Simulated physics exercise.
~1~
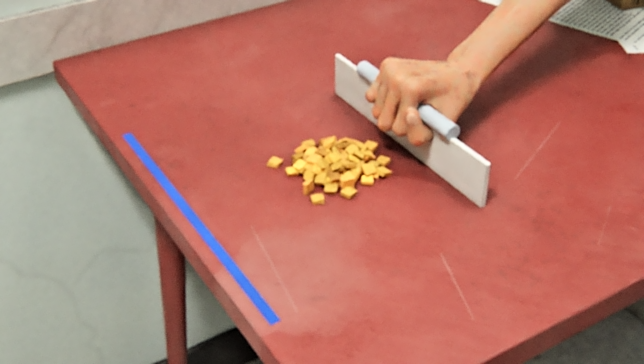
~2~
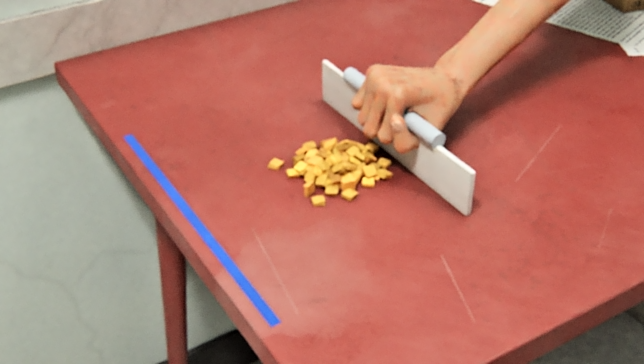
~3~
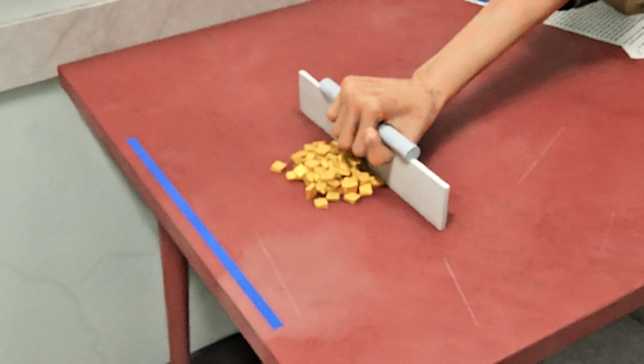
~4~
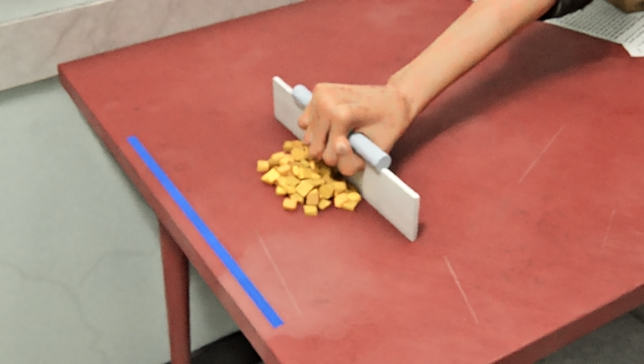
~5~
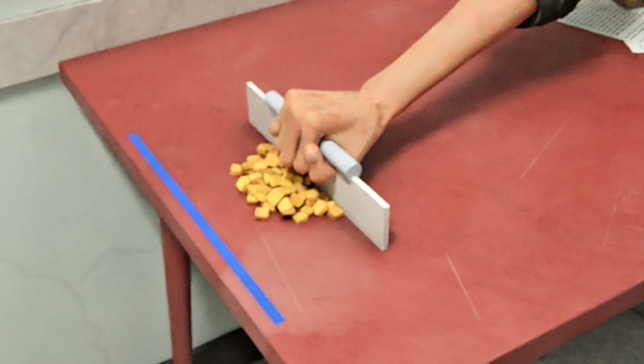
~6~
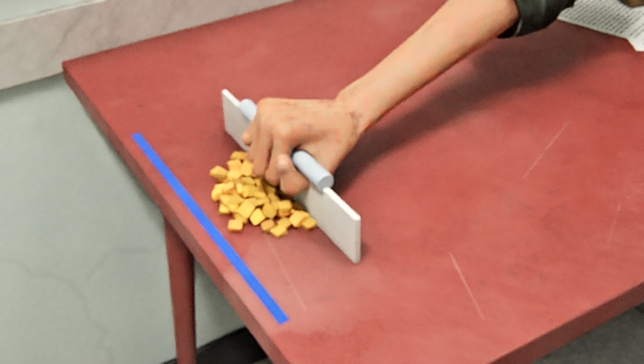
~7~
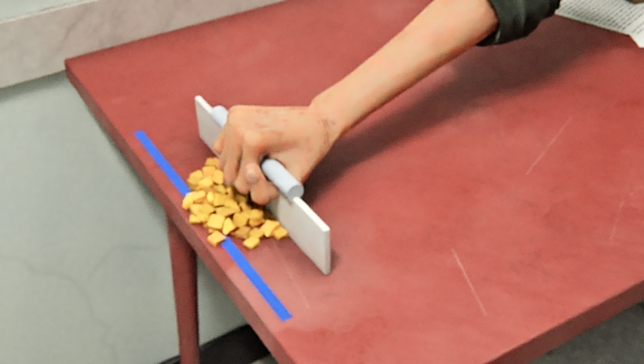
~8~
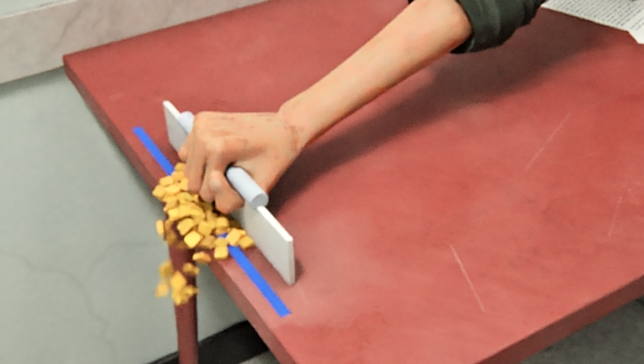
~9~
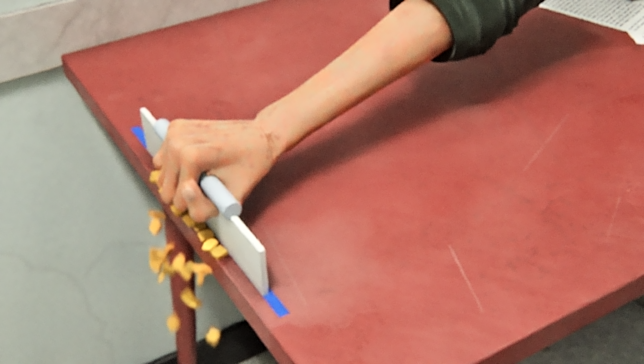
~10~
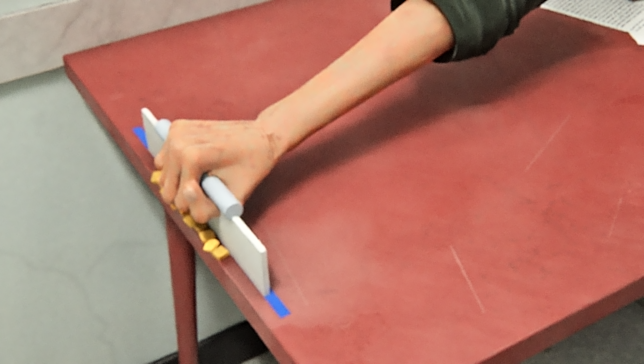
A hand pushed a heap of small yellow chunks leftward across a red table with a white scraper, sending most of them tumbling over the edge before the blade stopped at the blue tape, with a few pieces left along the rim.
